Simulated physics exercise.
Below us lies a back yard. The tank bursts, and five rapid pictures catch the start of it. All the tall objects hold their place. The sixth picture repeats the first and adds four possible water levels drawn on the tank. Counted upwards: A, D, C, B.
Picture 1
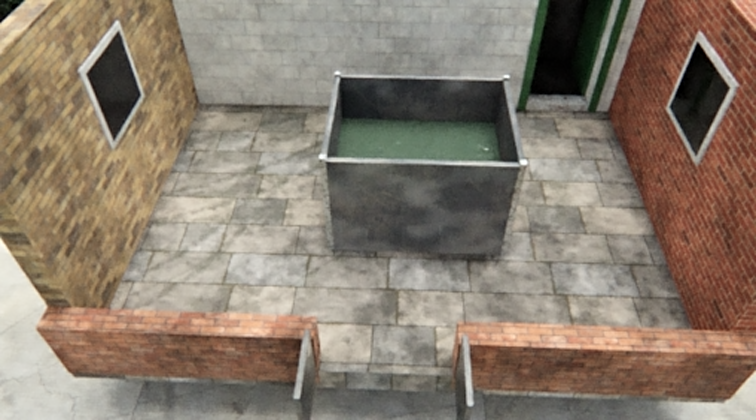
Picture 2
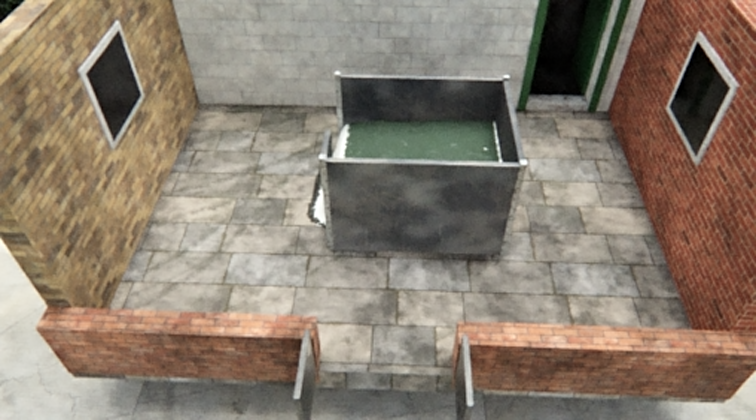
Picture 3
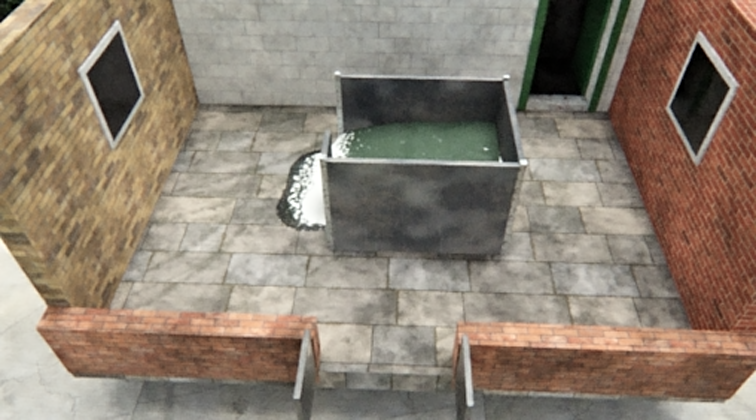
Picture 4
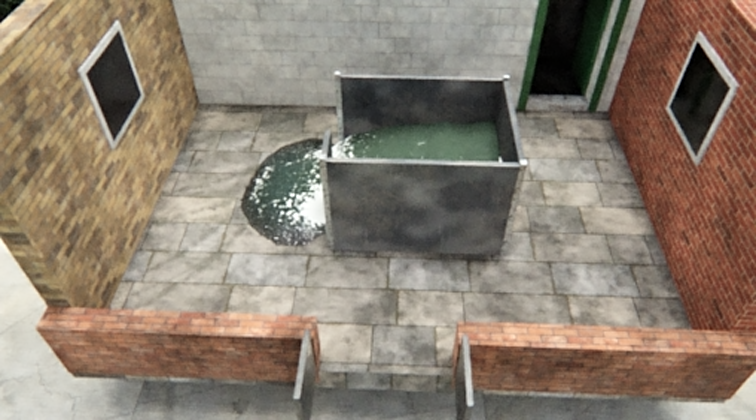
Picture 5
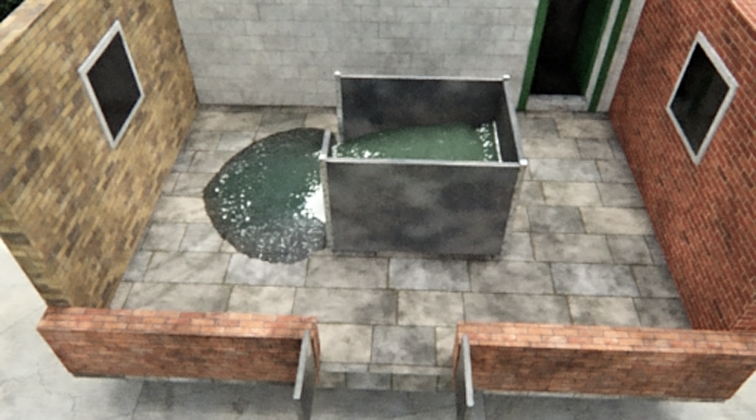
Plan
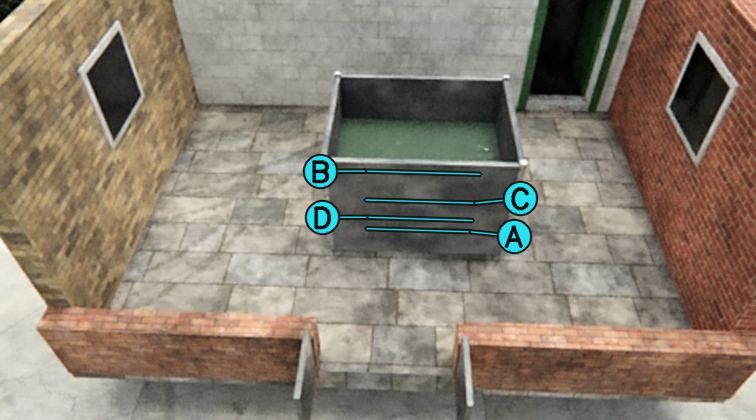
A paved back yard is seen from above, looking down over a low red-brick front wall with an open gate. A dark grey tank of green water stands near the pale back wall, between a yellowish brick wall at left and a red one at right, a green-framed doorway behind. The tank's left side opens and water pours out, foaming white, then spreads leftward in a widening rounded green sheet.
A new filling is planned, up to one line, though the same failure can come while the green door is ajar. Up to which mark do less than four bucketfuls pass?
It is C.
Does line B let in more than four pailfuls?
Yes, that goes wrong.
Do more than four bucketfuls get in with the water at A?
No, not at all.
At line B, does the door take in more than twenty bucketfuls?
No, it does not.
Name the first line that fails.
The answer is B.
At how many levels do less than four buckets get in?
Three of the four.
On the marked copy, A at (418, 230); B at (422, 172); C at (420, 201); D at (419, 218); from the bottom up A, D, C, B.
If A is chosen, nothing gets over.
If B is chosen, about 11 bucketfuls get in.
If C is chosen, a bucket or two gets in.
If D is chosen, nothing gets over.
